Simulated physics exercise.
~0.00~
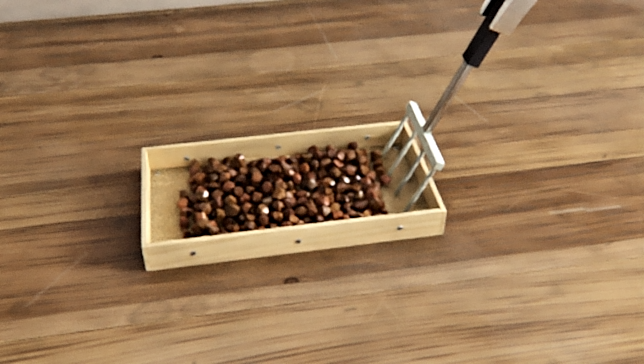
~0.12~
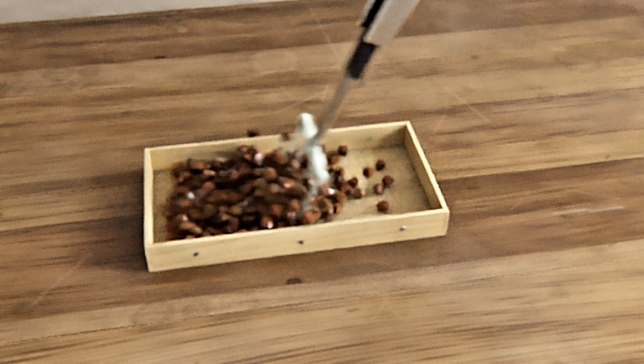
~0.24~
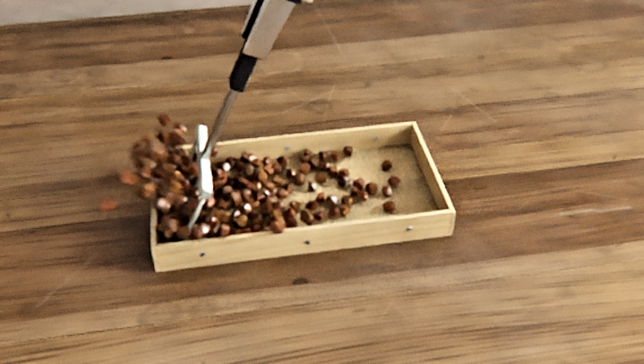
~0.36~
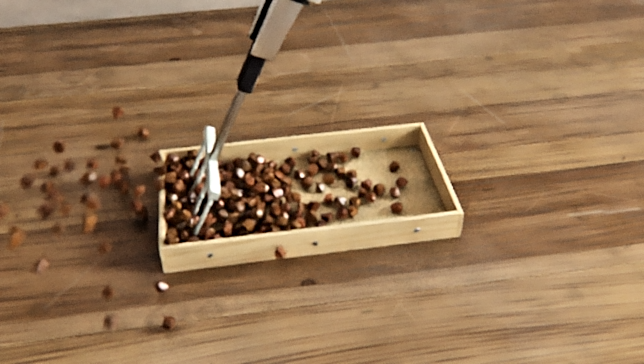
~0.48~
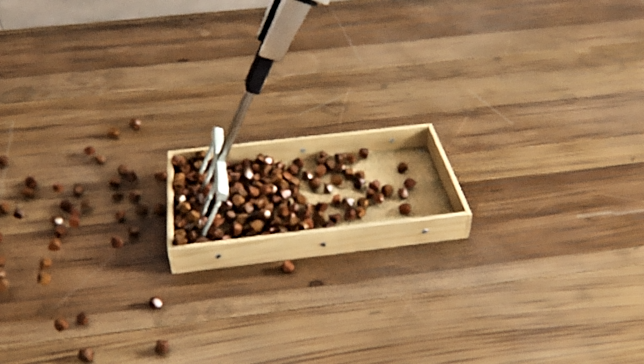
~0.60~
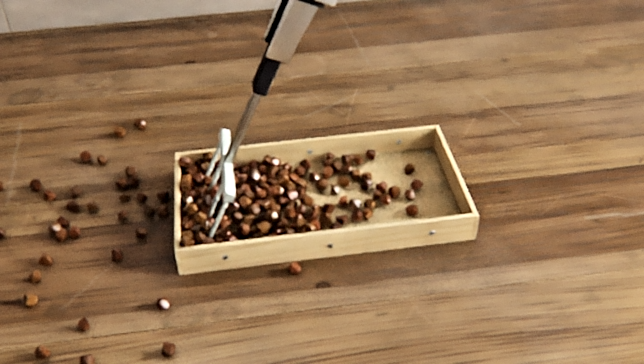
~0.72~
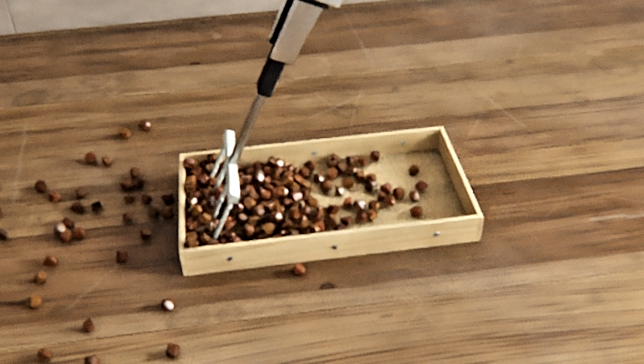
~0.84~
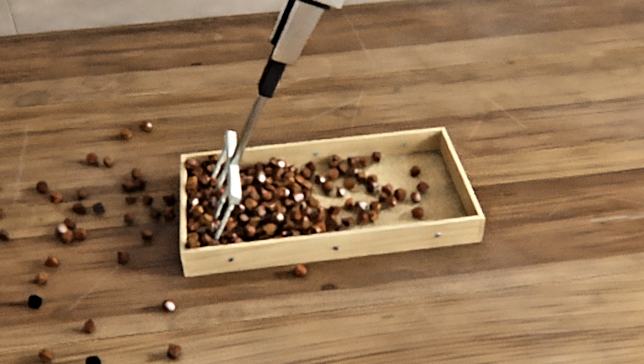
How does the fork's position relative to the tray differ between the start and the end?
At the start the fork is at the right end of the tray, and at the end it stands among the pellets near the left end.
We see a robot arm sweep a fork leftward through brown pellets in a shallow rectangular tray, stopping near the left end and flinging some over the edge. Many scattered pellets end up on the wooden surface, while most remain in the tray, heaped toward the left.
